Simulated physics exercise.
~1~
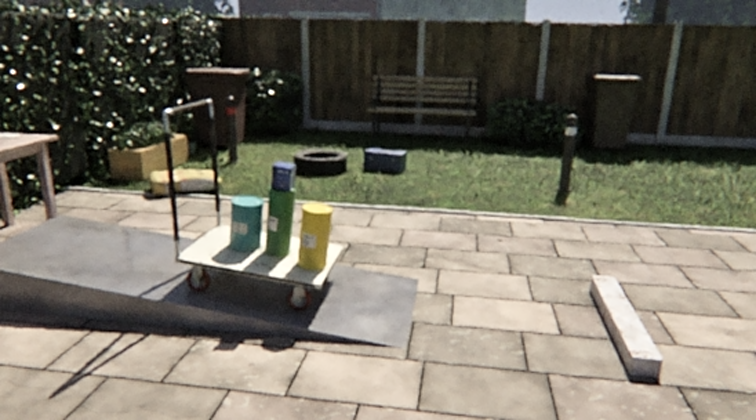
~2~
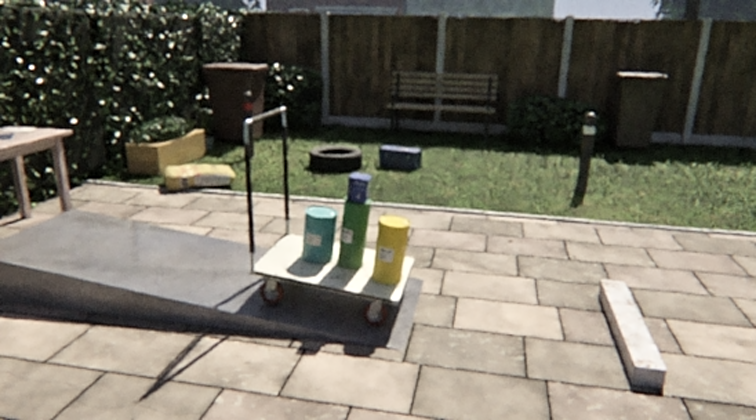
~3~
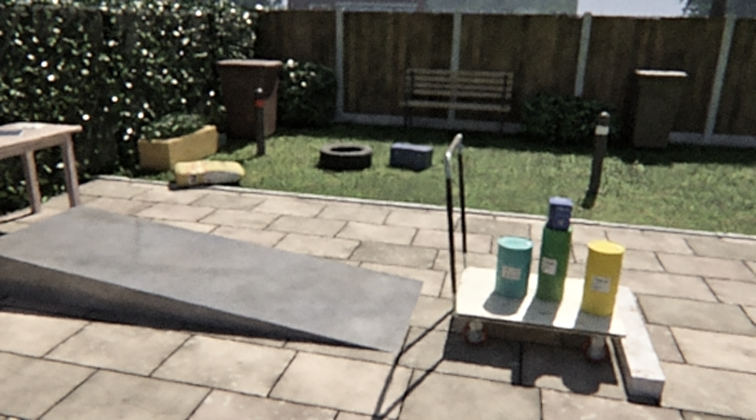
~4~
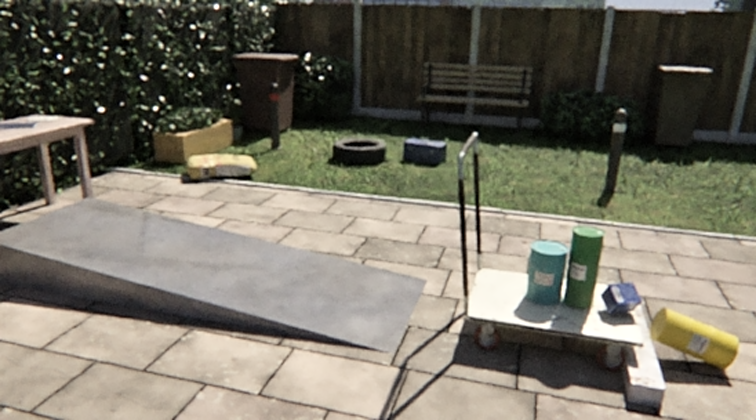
A flat trolley with a tall black handle rolls down a grey ramp onto a sunny paved patio, seen from slightly above, with grass, a bench and a wooden fence behind. On its pale deck stand a turquoise canister at left, a green one in the middle with a blue box on top, and a yellow one at right. It rolls right until it meets a pale kerb and stops. The yellow canister topples over the kerb onto the paving, and the blue box tumbles off the green canister, ending tilted near the deck's right edge. The turquoise and green canisters stay upright aboard.
